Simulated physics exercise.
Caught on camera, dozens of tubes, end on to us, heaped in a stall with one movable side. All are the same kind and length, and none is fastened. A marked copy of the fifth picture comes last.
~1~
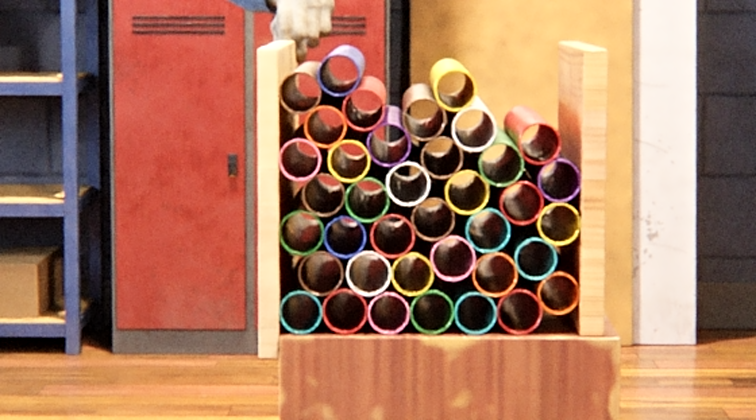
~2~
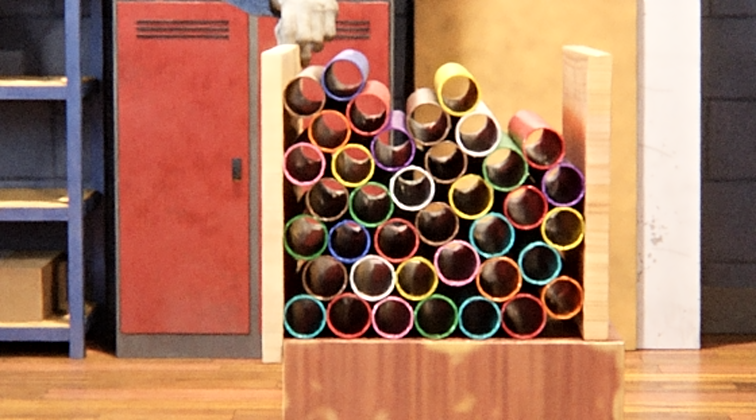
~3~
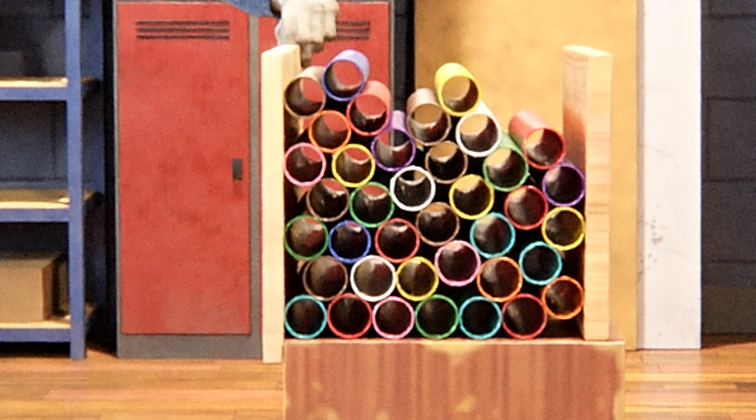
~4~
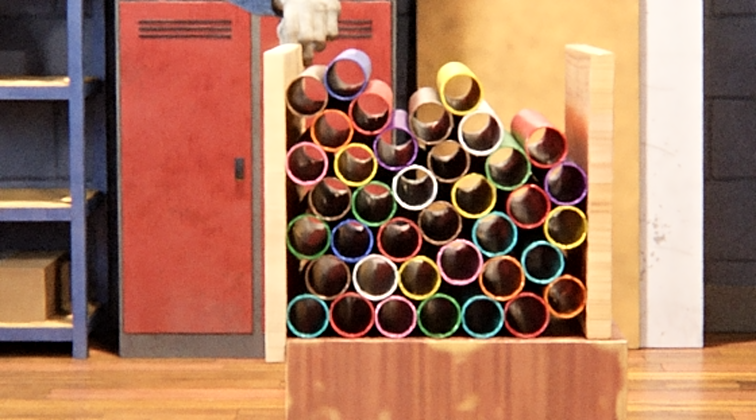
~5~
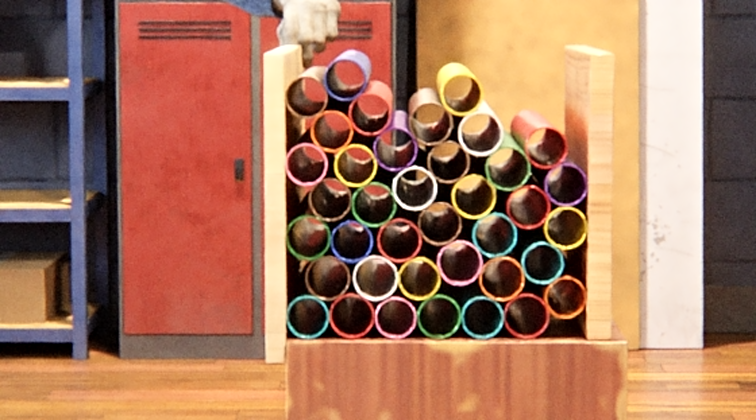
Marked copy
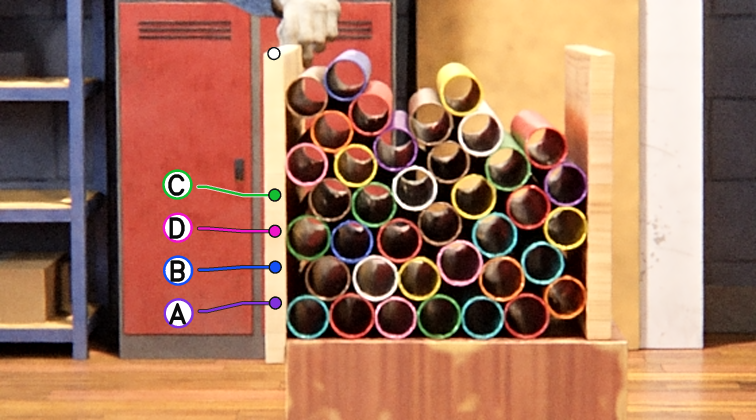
Colourful stacked tubes stay practically still between two upright boards, a pale hand at upper left.
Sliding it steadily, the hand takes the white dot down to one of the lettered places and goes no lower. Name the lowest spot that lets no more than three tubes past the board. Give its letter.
The last mark within the limit is C.
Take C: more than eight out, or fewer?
Fewer than eight.
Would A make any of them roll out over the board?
Yes.
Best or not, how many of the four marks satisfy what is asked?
One of the four.
On the marked copy, A at (275, 303); B at (275, 267); C at (275, 195); D at (275, 231); the white dot at (274, 53).
Taking C. A third of the way, top of the board (285, 119).
Two thirds of the way, top of the board (285, 192).
When it is over, top of the board (285, 195), one out over the board.
As for the rest, A more than three out over the board; B four out over the board; D four out over the board.
